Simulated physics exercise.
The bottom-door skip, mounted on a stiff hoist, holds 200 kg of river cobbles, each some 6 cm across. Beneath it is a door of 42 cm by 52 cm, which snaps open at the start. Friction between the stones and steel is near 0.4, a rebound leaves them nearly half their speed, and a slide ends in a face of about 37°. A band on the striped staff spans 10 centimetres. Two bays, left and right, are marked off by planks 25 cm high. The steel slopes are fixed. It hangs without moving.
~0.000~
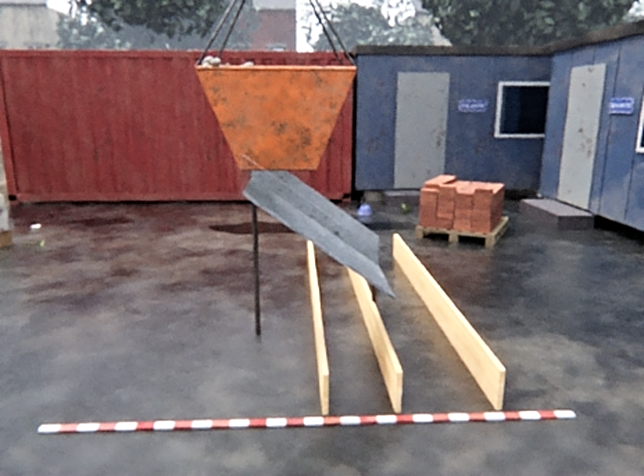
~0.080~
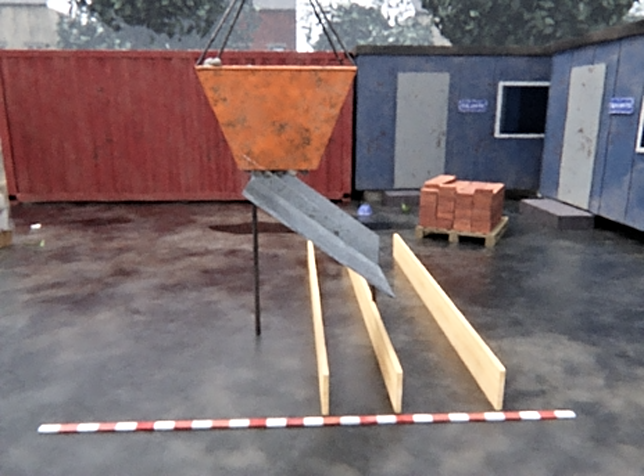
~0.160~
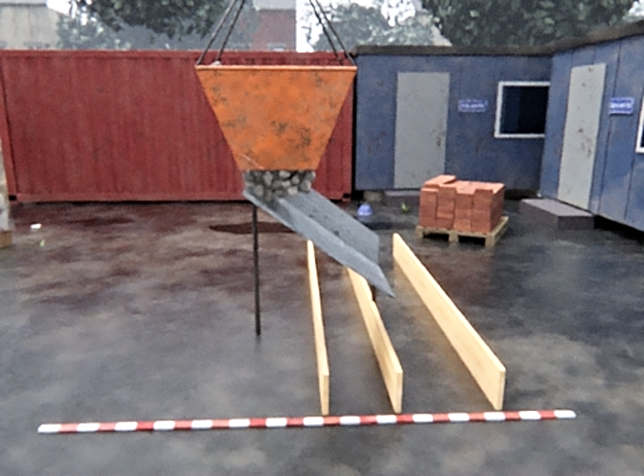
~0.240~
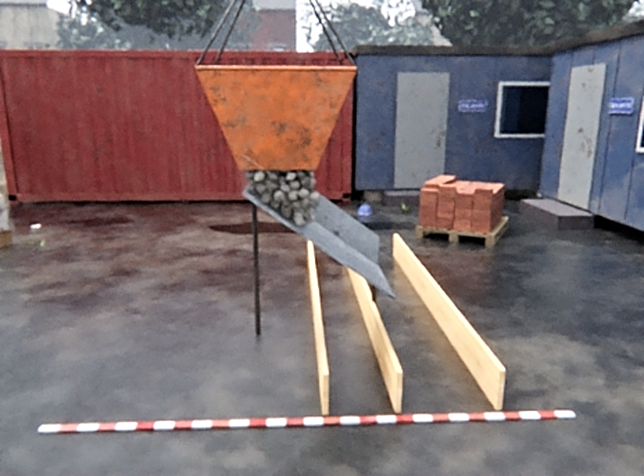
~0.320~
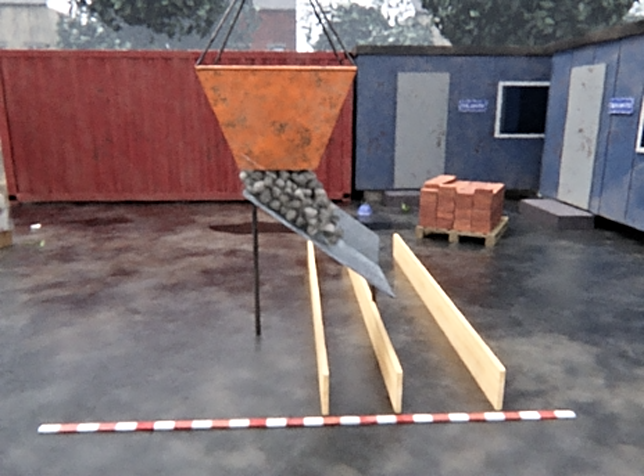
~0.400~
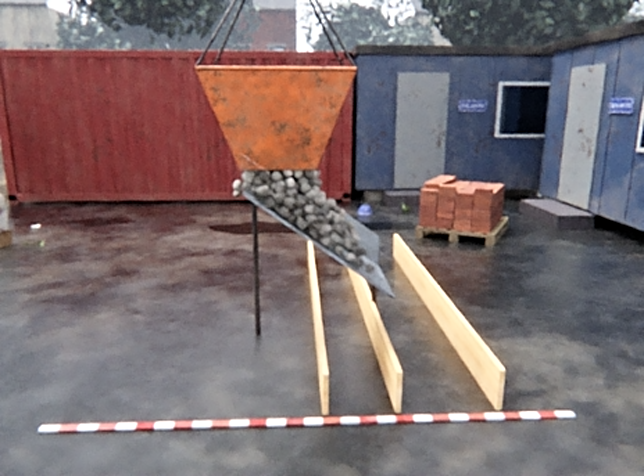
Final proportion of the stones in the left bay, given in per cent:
About 0 per cent.
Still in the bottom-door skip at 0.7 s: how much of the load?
It still holds around 20 per cent.
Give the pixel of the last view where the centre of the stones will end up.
About (435, 350).
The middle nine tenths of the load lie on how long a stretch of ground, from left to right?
Spread, left to right, approx 70 cm.
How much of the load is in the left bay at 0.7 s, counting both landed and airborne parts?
At that moment: About 0 %.
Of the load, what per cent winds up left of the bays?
Near 0 in a hundred.
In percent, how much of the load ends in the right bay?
About 95 per cent.
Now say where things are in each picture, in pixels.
In the first picture, the outlet is at (278, 160); nothing has dropped yet.
In the second picture, the outlet is at (278, 160); 5 % is out.
The third picture shows outlet at (278, 160), the stream shows down to (280, 191); 85 % still inside.
The fourth picture shows outlet at (278, 160), the stream shows down to (305, 217); 72 % still inside.
The fifth picture shows outlet at (278, 160), the stream shows down to (326, 231); 59 % still inside.
The sixth picture shows outlet at (278, 160), the stream shows down to (357, 255); 49 % still inside.
After 0.7 s, 19 % in the bottom-door skip, 62 % on the steel, 2 % falling or lying left of the bays, 16 % falling or lying in the right bay; the stones farthest right are at (462, 352).
After 1.1 s, 0 % in the bottom-door skip, 45 % on the steel, 1 % falling or lying left of the bays, 53 % falling or lying in the right bay, 1 % falling or lying right of the bays; the stones farthest right are at (511, 343).
After 1.7 s, 0 % in the bottom-door skip, 5 % on the steel, 1 % falling or lying left of the bays, 90 % falling or lying in the right bay, 5 % falling or lying right of the bays; the stones farthest right are at (601, 360).
After 2.6 s, 0 % in the bottom-door skip, 1 % falling or lying left of the bays, 94 % falling or lying in the right bay, 6 % falling or lying right of the bays; the stones farthest right are at (626, 361).
After 4.5 s, 0 % in the bottom-door skip, 1 % left of the bays, 94 % in the right bay, 6 % right of the bays; the stones farthest right are at (626, 361).
